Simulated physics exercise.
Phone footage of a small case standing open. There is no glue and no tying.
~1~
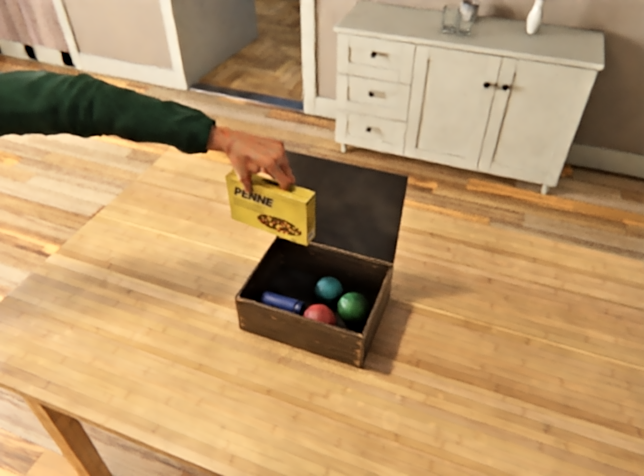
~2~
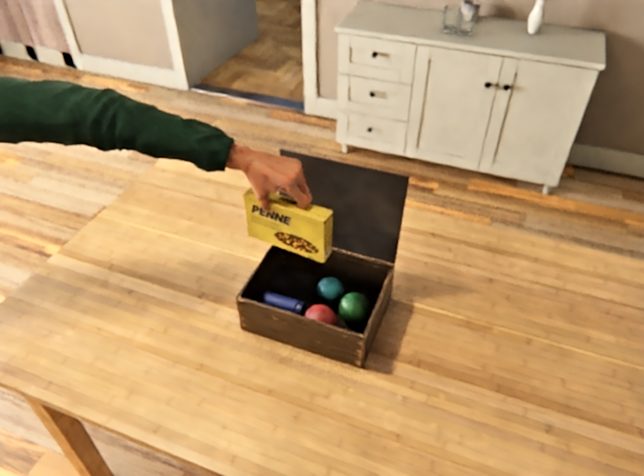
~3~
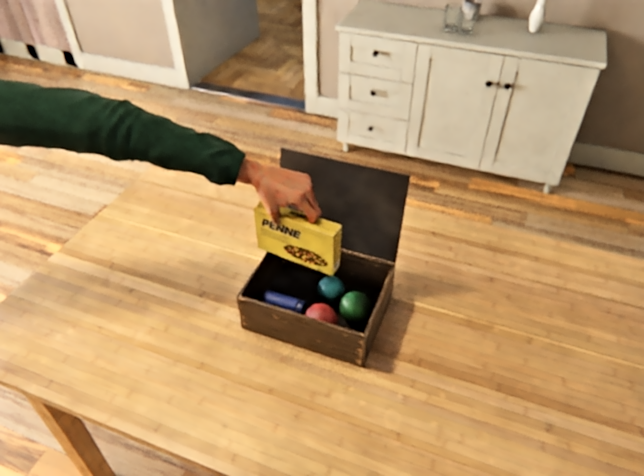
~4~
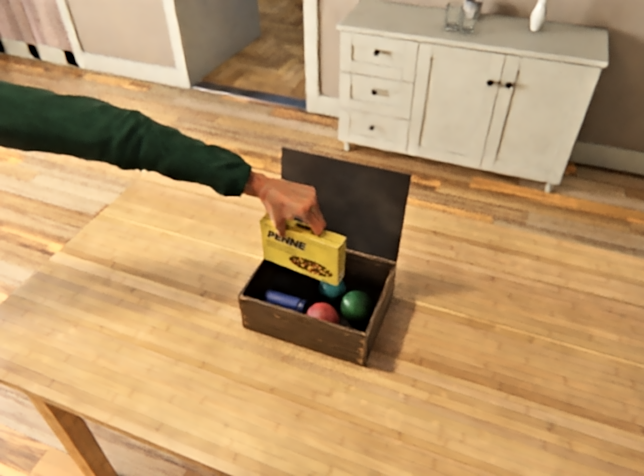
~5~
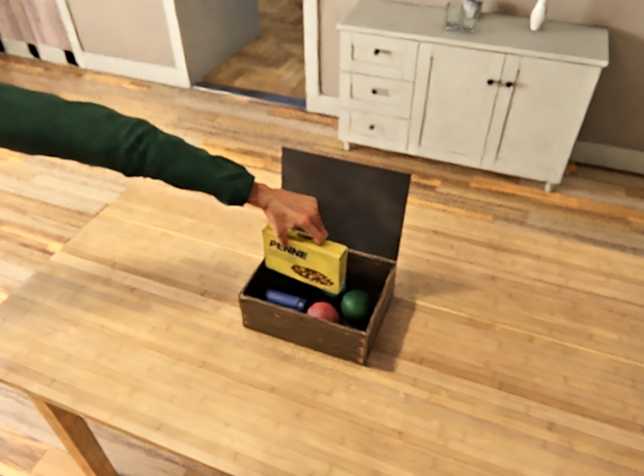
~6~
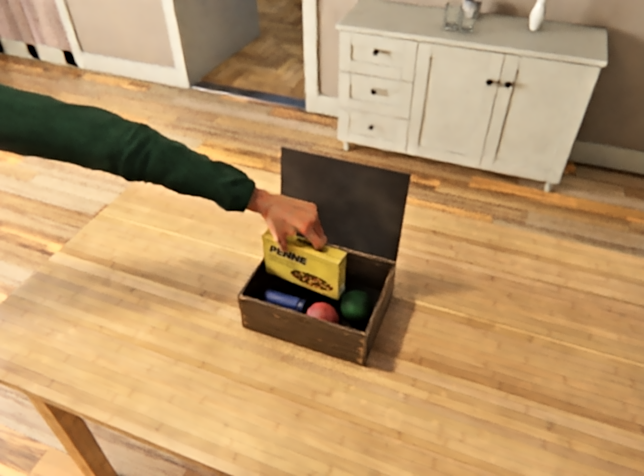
A hand in a green sleeve lowering a yellow penne packet into an open dark case holding coloured balls and a blue shaker.
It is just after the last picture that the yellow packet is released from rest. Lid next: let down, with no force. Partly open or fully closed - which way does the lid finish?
Partly open.
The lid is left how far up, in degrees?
Close to 8 degrees.
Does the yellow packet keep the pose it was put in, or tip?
Well, it ends up skewed.
Then, 0.50 s later than the last frame, yellow packet tilted by 63° near (301, 292); turquoise ball moved about its own width; green ball moved a little.
Then, 1.40 s later than the last frame, lid 73° above the rim; yellow packet tilted by 59° near (303, 289); turquoise ball moved about its own width; green ball moved a little.
Then, 1.90 s later than the last frame, lid 25° above the rim; yellow packet tilted by 59° near (303, 289); turquoise ball moved about its own width; green ball moved a little.
When it is over, lid 7° above the rim; lying over in the box, yellow packet; moved from the start, turquoise ball; the other 3 as before. End places, in pixels of the last picture, yellow packet near (303, 289).
